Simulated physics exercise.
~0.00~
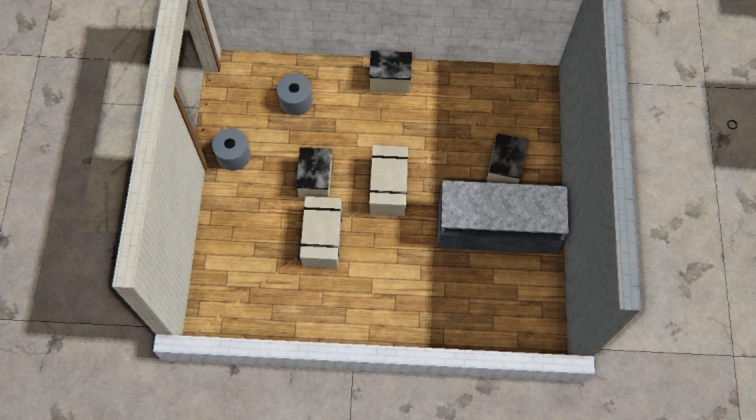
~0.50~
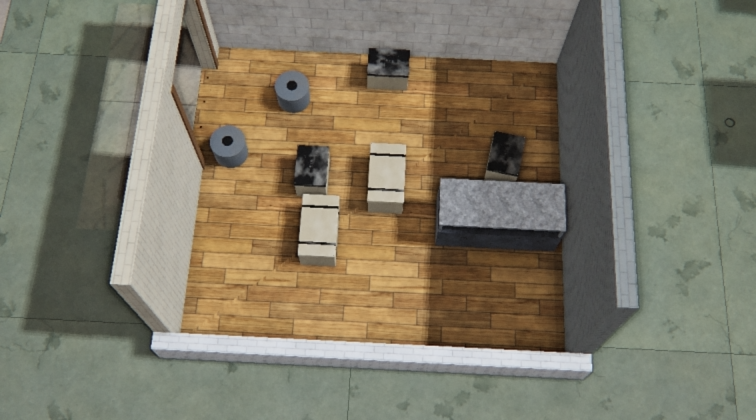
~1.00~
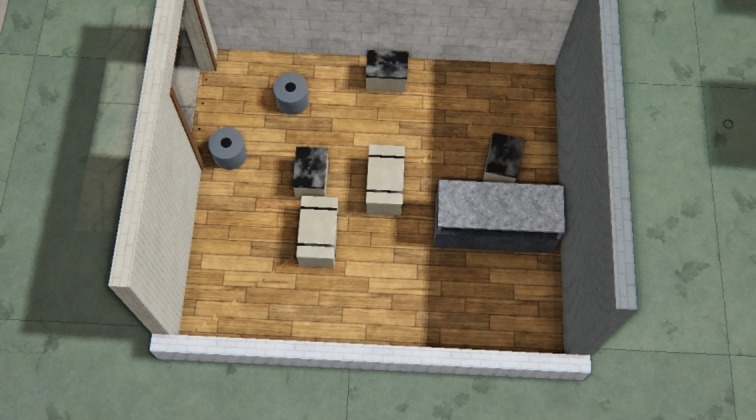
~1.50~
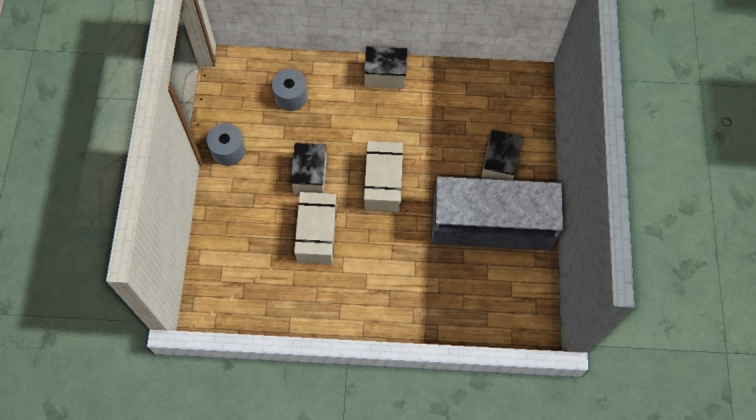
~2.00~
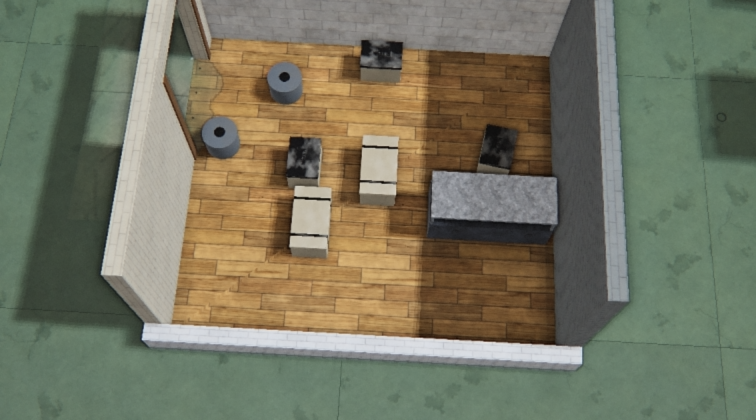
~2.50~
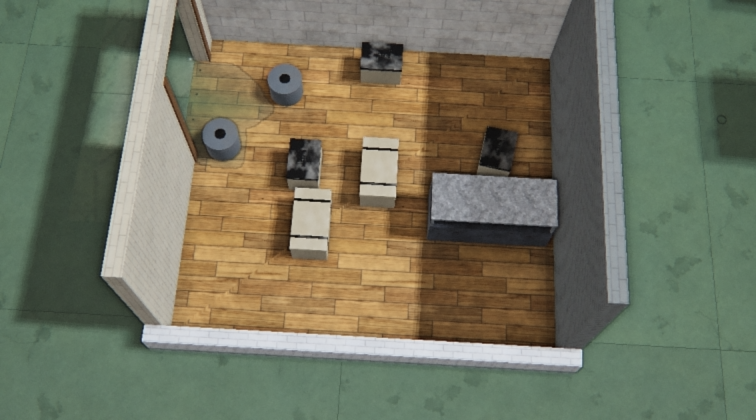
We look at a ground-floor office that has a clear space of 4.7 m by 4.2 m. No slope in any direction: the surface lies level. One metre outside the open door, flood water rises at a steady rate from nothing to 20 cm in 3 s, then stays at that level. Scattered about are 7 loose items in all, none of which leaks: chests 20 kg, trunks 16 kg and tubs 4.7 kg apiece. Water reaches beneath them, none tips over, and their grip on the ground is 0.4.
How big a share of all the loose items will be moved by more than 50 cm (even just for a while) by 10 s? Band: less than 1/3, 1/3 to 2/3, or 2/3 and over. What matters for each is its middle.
Most of them.
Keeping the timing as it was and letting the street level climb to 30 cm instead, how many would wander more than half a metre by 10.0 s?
I count 7 of them in that case.
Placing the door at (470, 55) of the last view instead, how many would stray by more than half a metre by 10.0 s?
5.
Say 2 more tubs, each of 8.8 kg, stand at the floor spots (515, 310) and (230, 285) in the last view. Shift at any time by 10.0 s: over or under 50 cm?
One by one: Below; below.
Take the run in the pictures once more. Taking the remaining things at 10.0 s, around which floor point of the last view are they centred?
That lands at roughly (412, 200).
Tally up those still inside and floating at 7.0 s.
My tally comes to 1.
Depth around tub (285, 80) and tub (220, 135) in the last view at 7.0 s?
About 9 and 2 cm.
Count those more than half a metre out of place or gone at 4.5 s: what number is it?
The number by then is 2.
After 3.5 s 1 of 7 are over 50 cm from their spots; 0 afloat.
After 4.5 s 2 of 7 are over 50 cm from their spots; 1 afloat.
After 7.0 s 6 of 7 are over 50 cm from their spots; 1 afloat.
After 10.0 s 7 of 7 are over 50 cm from their spots, and 7 have been at some point; 4 afloat.
